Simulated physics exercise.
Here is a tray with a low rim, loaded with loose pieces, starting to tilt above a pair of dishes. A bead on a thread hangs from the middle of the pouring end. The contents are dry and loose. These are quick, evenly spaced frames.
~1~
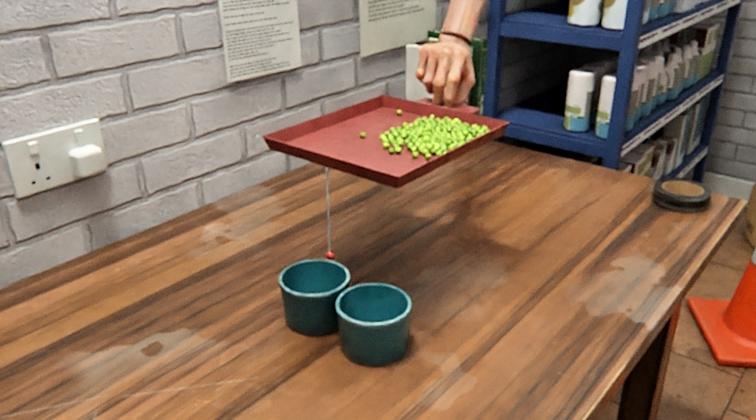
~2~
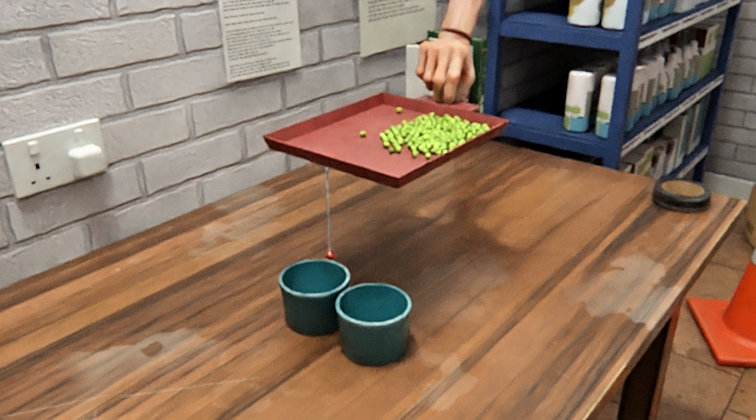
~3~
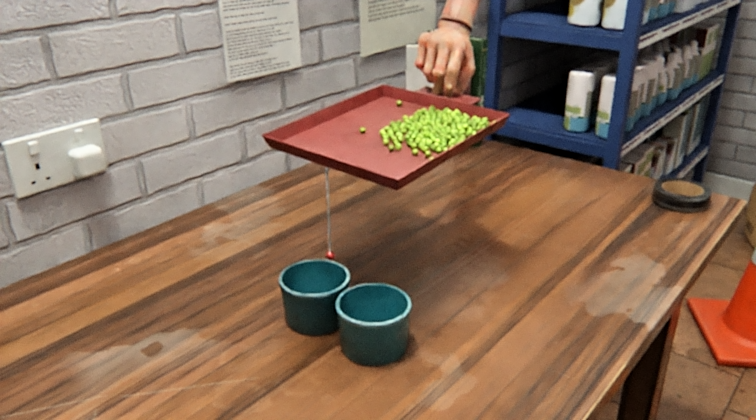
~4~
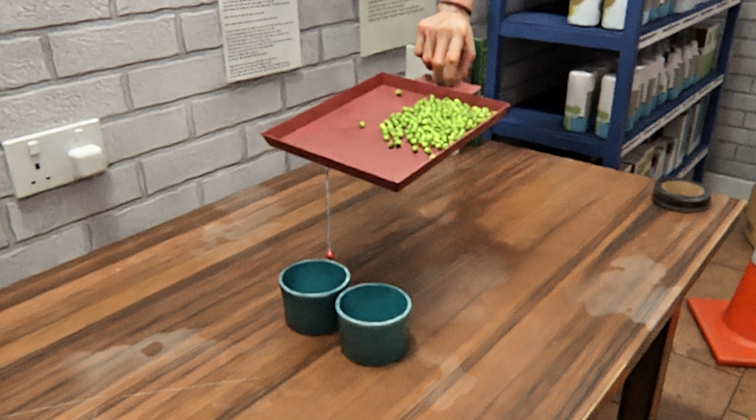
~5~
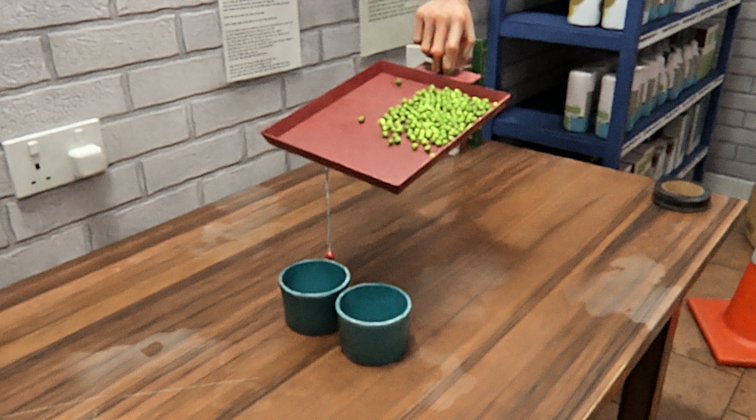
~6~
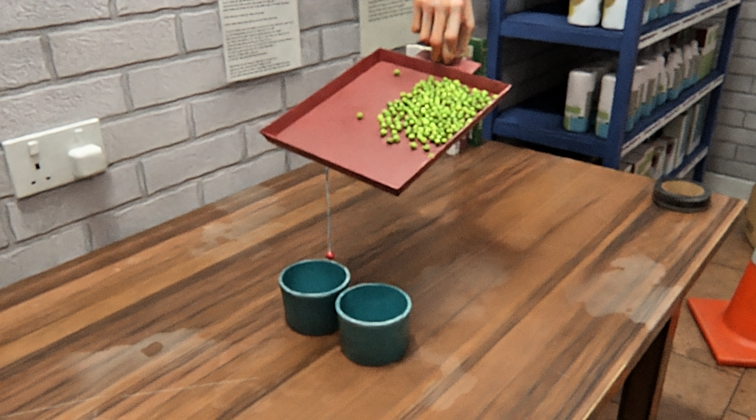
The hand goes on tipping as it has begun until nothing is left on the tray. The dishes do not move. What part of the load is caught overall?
They take more than half between them.
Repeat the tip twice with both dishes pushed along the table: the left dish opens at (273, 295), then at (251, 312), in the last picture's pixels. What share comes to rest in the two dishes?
Roughly 10 per cent, and 0 per cent.
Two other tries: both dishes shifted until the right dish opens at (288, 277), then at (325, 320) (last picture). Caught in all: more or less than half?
First less than half, then not half.
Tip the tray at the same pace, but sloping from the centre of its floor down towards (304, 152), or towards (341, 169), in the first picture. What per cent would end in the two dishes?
Near 0 % and 80 %.
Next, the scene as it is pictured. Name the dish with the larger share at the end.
It is the dish on the right.
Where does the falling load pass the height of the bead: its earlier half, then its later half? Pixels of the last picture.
At about (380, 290), then at (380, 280).
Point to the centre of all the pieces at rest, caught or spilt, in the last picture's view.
Close to (376, 337).
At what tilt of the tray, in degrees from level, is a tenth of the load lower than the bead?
Around 55° of tilt.
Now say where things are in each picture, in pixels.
Corners of the pouring end at (269, 136) and (397, 174), level; middle of the load at (436, 135), dried peas; left dish at (292, 308); right dish at (350, 337); bead on its thread at (330, 256), in the first frame.
Corners of the pouring end at (269, 135) and (397, 174), level; middle of the load at (436, 134), in the second frame.
Corners of the pouring end at (268, 134) and (397, 176), tipped barely, lowest at the right corner; middle of the load at (436, 129), in the third frame.
Corners of the pouring end at (268, 133) and (397, 179), tipped a little, lowest at the right corner; middle of the load at (436, 122), in the fourth frame.
Corners of the pouring end at (267, 132) and (396, 181), tipped a little, lowest at the right corner; middle of the load at (435, 115), in the fifth frame.
Corners of the pouring end at (266, 130) and (396, 184), tipped clearly, lowest at the right corner; middle of the load at (434, 109), a small part on the move; left dish at (292, 308); right dish at (350, 337), in the sixth frame.
Soon, tray tipped steeply; about two thirds on the tray; a small part in the right dish; a stray few in the left dish; a stray few outside both; a small part in the air.
A while on, tray tipped right over; a stray few on the tray; most in the right dish; a stray few in the left dish; a small part outside both; a small part in the air.
Towards the end, tray tipped past a quarter turn; most in the right dish; a stray few in the left dish; a small part outside both.
Finally, tray tipped past a quarter turn; most in the right dish; a stray few in the left dish; a small part outside both.
